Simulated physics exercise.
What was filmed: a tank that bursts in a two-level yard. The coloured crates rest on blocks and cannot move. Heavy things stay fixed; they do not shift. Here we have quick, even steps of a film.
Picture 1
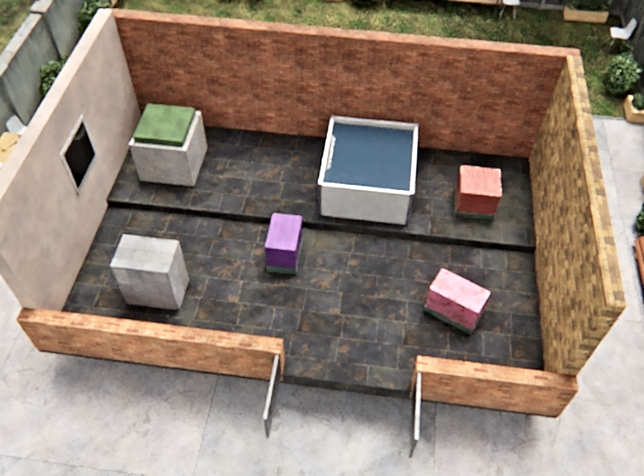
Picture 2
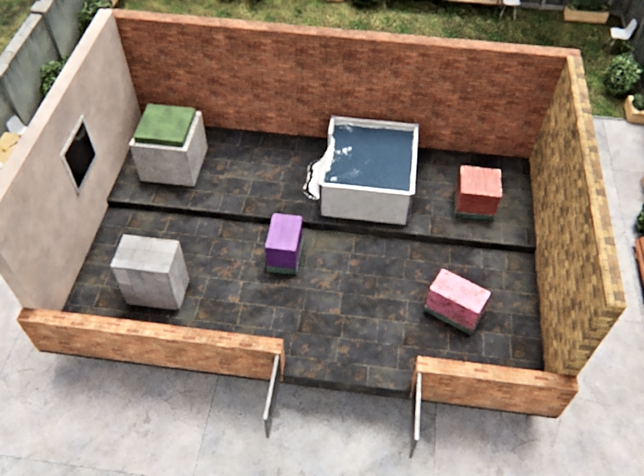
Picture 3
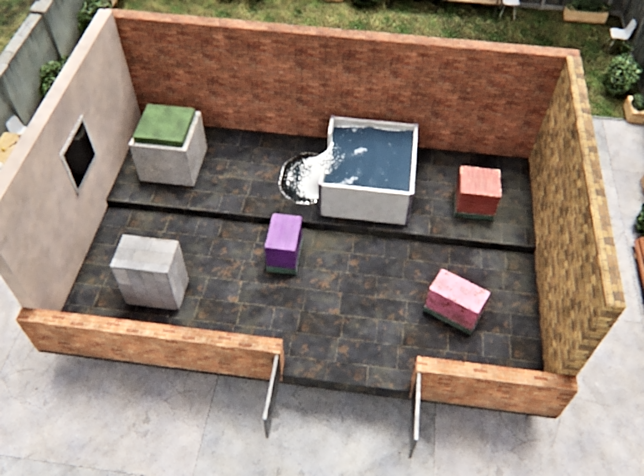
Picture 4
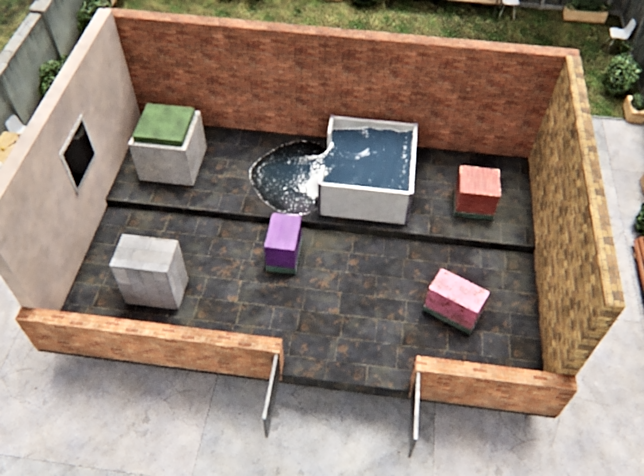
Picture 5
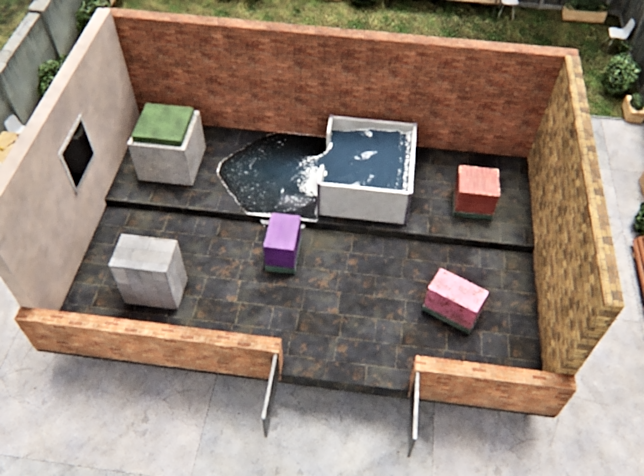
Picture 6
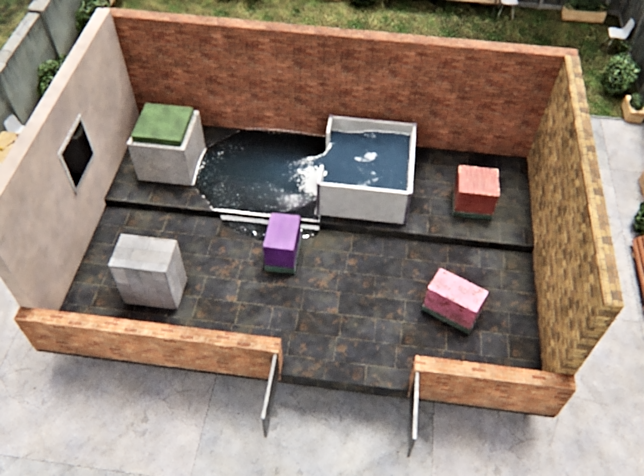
Water pouring from the left side of a tank in a walled yard, spreading left across dark paving and over a step.
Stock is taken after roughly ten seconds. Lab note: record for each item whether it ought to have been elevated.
Result - red crate: Dry, no change needed; purple crate: Dry, no change needed; pink crate: Dry, no change needed.
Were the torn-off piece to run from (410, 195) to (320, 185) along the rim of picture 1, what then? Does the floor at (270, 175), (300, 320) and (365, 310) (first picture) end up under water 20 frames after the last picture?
Taken in turn, that's not reached, reached, and finally reached.
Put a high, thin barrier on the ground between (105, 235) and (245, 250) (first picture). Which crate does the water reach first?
My answer: The crate marked purple.
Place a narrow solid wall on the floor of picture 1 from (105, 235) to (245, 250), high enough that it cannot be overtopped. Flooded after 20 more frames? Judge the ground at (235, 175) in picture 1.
I'd call it watered.
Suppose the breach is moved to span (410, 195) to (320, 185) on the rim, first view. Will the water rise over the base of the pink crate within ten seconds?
Note: Pink crate gets reached.
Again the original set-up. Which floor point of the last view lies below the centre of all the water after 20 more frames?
Near (240, 198).
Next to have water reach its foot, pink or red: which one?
Answer: The pink one.
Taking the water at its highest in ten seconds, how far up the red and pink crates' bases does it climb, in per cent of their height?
Roughly 20 per cent for the first, 60 per cent for the second.
A moment on, water covers 25 % of the floor; the red crate not reached, the purple crate water round its plinth, the pink crate not reached.
Next, water covers 35 % of the floor; the red crate not reached, the purple crate water round its plinth, the pink crate not reached.
Then, water covers 45 % of the floor; the red crate not reached, the purple crate water round its plinth, the pink crate not reached.
Later, water covers 65 % of the floor; the red crate not reached, the purple crate water round its plinth, the pink crate water round its plinth.
In the end, water covers 85 % of the floor; the red crate stayed above the water, the purple crate stayed above the water, the pink crate stayed above the water.
